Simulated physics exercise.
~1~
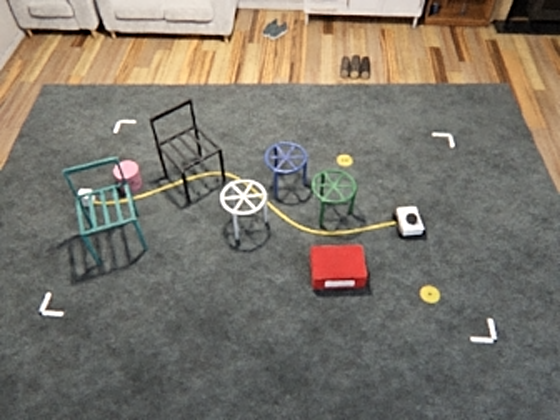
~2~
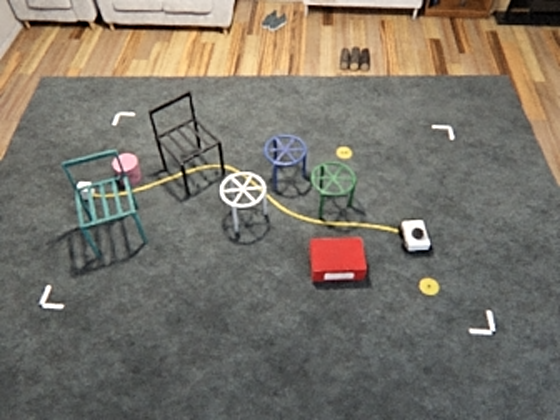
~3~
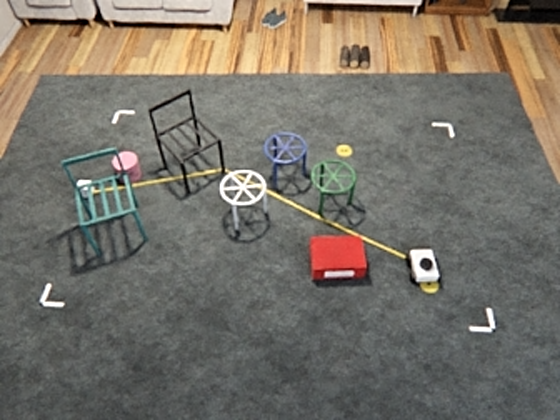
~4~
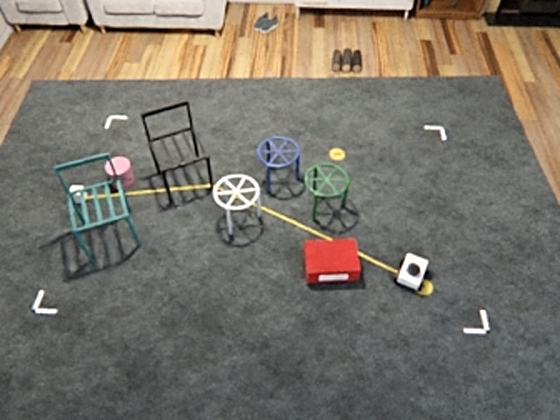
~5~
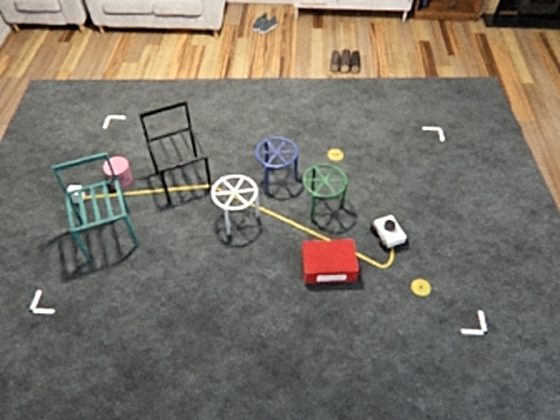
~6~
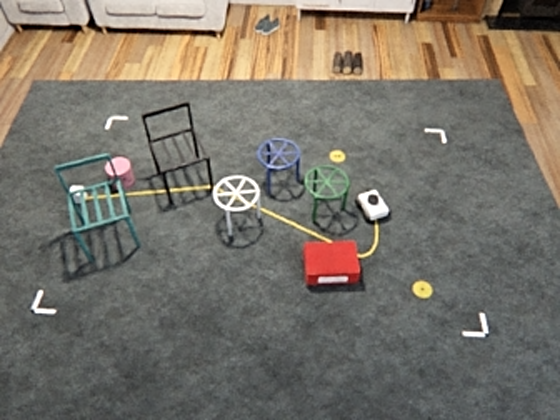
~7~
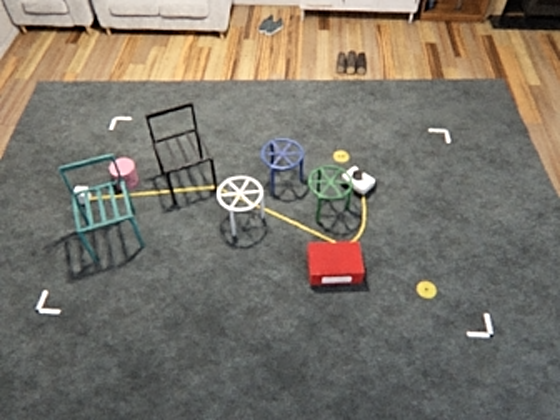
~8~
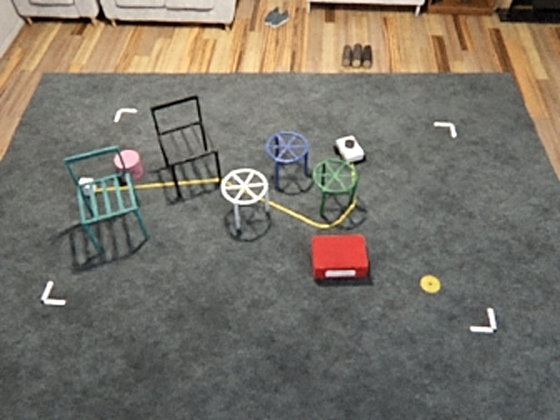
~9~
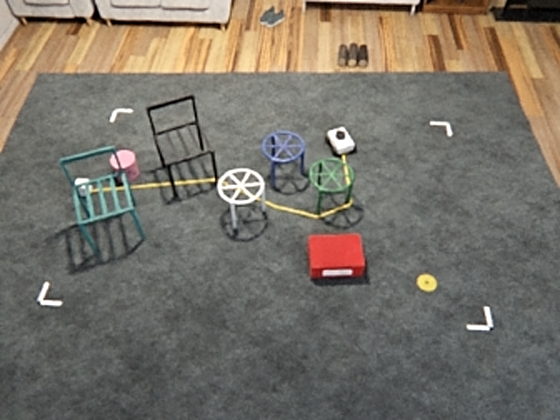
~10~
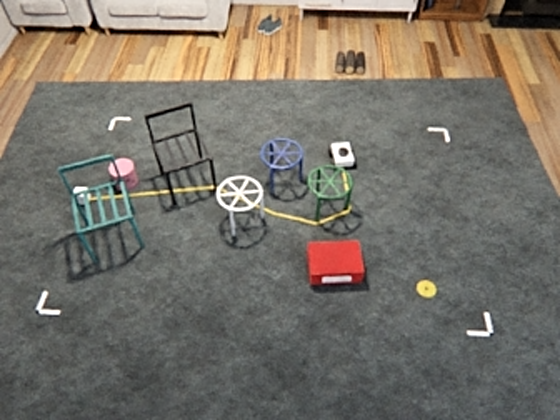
A dark grey carpet edged by wooden flooring is seen from high above, with pale furniture along the far side. A teal chair, pink bin and black chair stand at left, white, blue and green stools near the middle, and a red carton lower down. A small white cart, trailing a yellow lead from the teal chair, drives down to the lower yellow mark, and the lead pulls straight as the black chair turns slightly. The cart then heads up and left, passing behind the green stool. It stops by the upper mark, the lead bent around the green stool's legs, everything still upright.
